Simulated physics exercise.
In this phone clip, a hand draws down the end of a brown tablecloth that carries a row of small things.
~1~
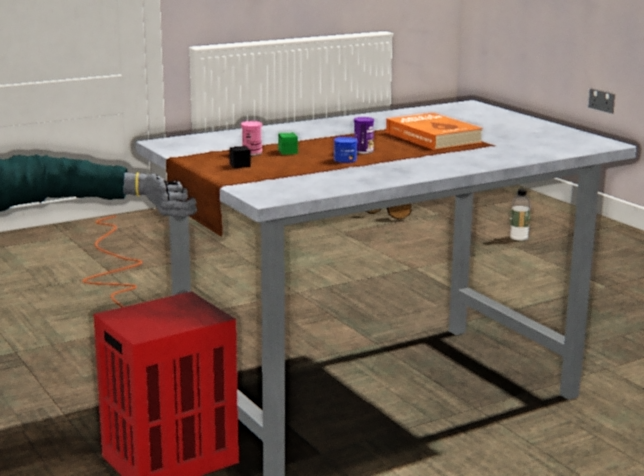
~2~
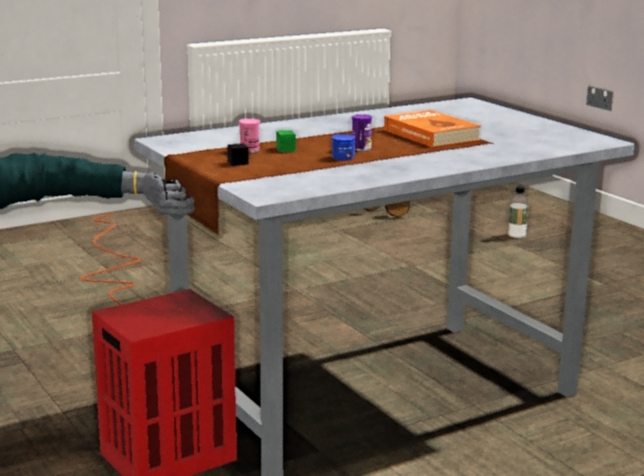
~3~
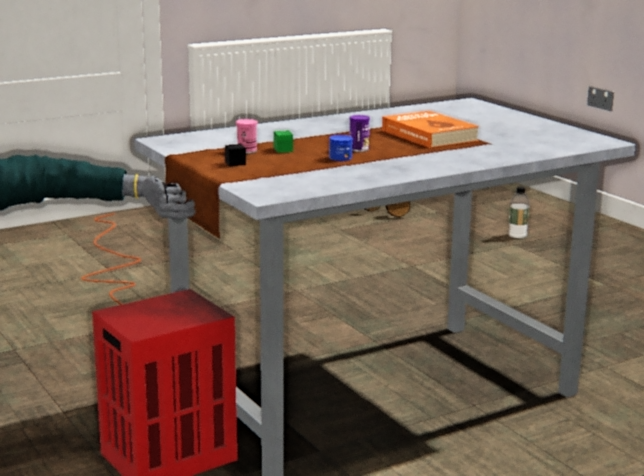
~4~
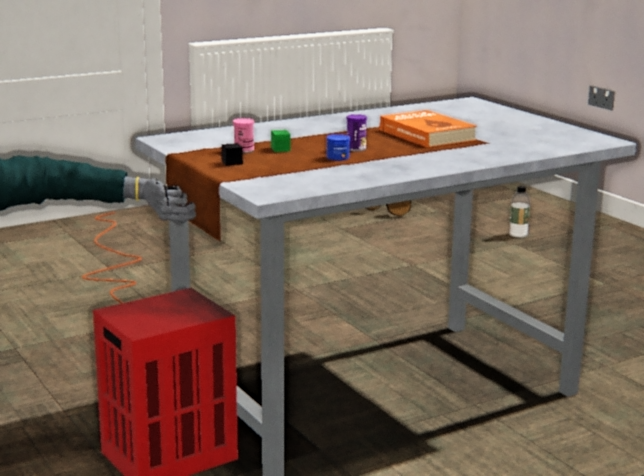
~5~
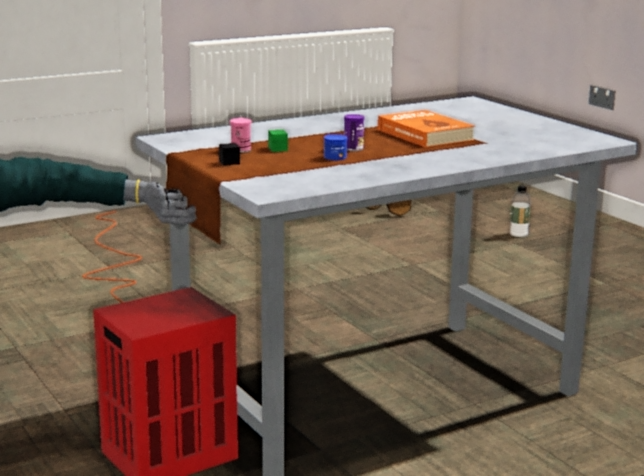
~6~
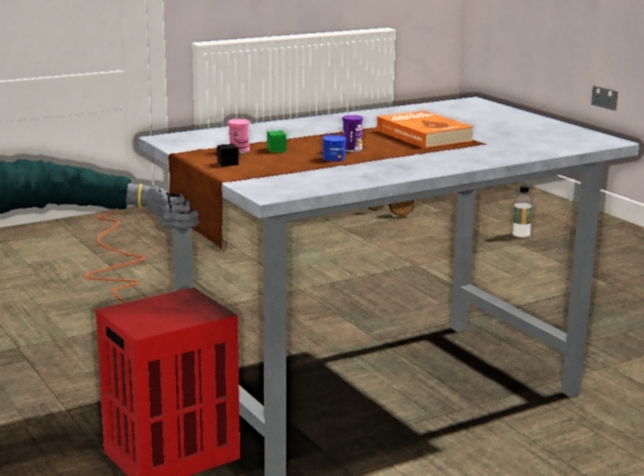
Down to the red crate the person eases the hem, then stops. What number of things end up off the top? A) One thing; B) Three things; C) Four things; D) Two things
The answer is D.
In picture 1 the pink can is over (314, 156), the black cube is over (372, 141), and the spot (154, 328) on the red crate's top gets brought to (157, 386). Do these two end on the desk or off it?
In the end the pink can is no longer on top and the black cube is still on top.
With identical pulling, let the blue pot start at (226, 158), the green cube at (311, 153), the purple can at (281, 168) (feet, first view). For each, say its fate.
Here's what happens: The blue pot leaves its perch, the green cube remains aboard, the purple can leaves its perch.
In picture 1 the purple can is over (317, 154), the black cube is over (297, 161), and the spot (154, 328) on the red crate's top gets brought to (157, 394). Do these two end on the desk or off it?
As for the purple can, it leaves the top; as for the black cube, it leaves the top.
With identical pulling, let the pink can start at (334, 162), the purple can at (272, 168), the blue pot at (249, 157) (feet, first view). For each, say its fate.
Here's the result: The pink can remains in place, the purple can leaves the top and the blue pot leaves the top.
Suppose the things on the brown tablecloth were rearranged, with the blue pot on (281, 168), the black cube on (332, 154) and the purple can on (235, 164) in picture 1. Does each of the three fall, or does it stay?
Blue pot: Gone off. Black cube: Still up. Purple can: Gone off.
Soon after, hem near (195, 259); all still up.
Then, hem near (195, 293); black cube and pink can gone.
Further on, hem on the crate; black cube and pink can gone.
At rest, hem on the crate; black cube and pink can gone. It carries off two.
